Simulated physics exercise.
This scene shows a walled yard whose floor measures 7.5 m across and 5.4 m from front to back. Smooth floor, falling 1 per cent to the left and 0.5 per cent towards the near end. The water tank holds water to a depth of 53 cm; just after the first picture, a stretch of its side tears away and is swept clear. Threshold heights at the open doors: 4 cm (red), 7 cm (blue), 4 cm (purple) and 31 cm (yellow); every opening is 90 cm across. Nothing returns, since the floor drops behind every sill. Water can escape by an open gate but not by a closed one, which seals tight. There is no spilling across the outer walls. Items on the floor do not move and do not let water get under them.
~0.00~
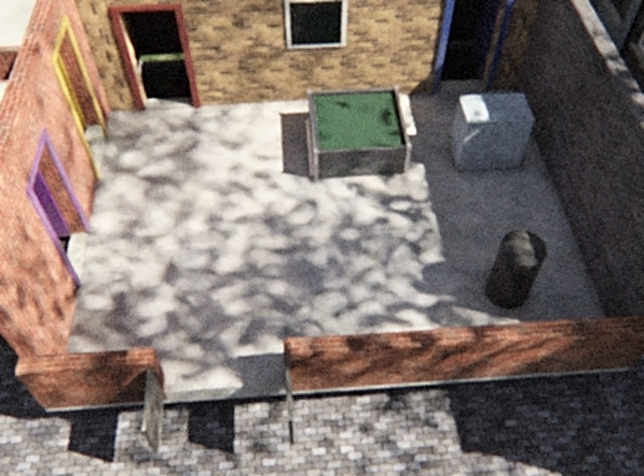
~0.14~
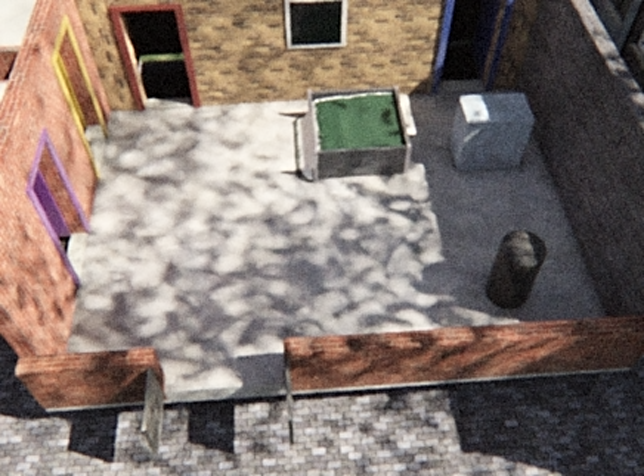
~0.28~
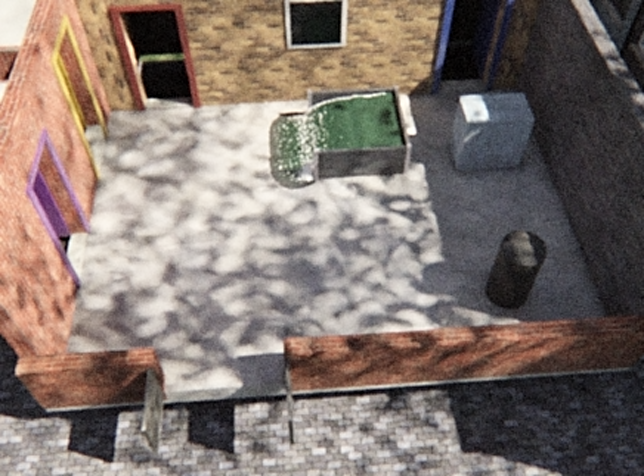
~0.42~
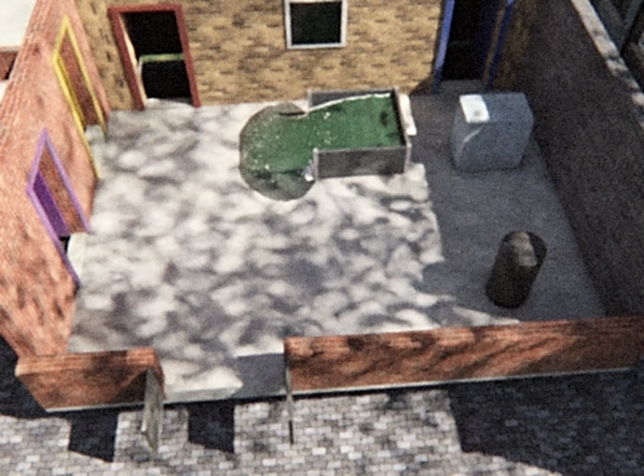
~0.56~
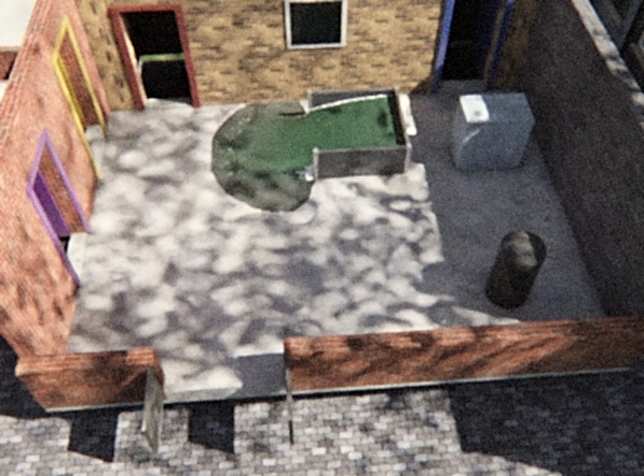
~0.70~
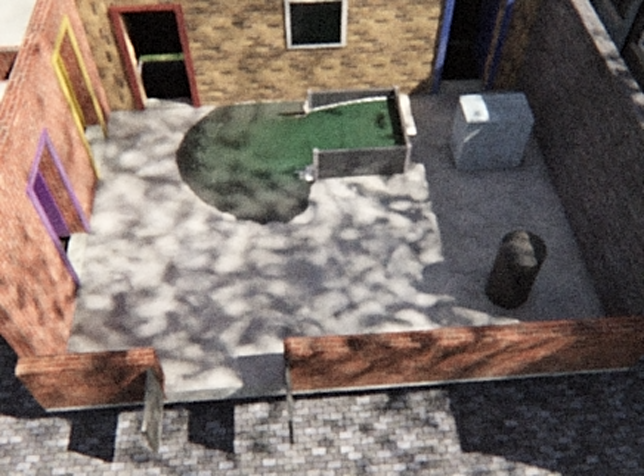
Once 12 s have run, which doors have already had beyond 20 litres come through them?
After 12 s: The red door already has; the blue door has not yet; the purple door already has; the yellow door has not yet.
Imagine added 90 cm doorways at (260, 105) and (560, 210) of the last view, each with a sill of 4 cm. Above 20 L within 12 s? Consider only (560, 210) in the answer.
Well, for that spot the inflow stays beneath the mark.
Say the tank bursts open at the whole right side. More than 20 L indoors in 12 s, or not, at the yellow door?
Yellow: Falls short.
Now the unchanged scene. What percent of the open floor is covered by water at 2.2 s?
Near 30 per cent is wet.
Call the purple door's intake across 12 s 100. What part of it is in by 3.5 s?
By then it's near 45% of the total.
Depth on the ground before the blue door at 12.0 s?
0.0 cm.
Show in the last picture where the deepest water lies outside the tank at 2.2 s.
At about (110, 118).
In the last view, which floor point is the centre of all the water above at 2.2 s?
It lies at roughly (218, 160) in pixels.
After 1.4 s water covers 25 % of the floor and is deepest (20 cm) near (101, 168); red door 7 cm at the sill, 0 L in, blue door not reached, purple door not reached, yellow door 19 cm at the sill, 0 L in.
After 2.2 s water covers 30 % of the floor and is deepest (31 cm) near (110, 118); red door 8 cm at the sill, 5 L in, blue door not reached, purple door 11 cm at the sill, 2 L in, yellow door 24 cm at the sill, 0 L in.
After 3.5 s water covers 35 % of the floor and is deepest (20 cm) near (61, 383); red door 10 cm at the sill, 23 L in, blue door not reached, purple door 9 cm at the sill, 30 L in, yellow door 15 cm at the sill, 0 L in.
After 7.0 s water covers 50 % of the floor and is deepest (11 cm) near (61, 383); red door 5 cm at the sill, 62 L in, blue door not reached, purple door 5 cm at the sill, 47 L in, yellow door 6 cm at the sill, 0 L in.
After 12.0 s water covers 65 % of the floor and is deepest (7 cm) near (61, 383); red door 2 cm at the sill, 64 L in, blue door not reached, purple door 6 cm at the sill, 63 L in, yellow door 4 cm at the sill, 0 L in.
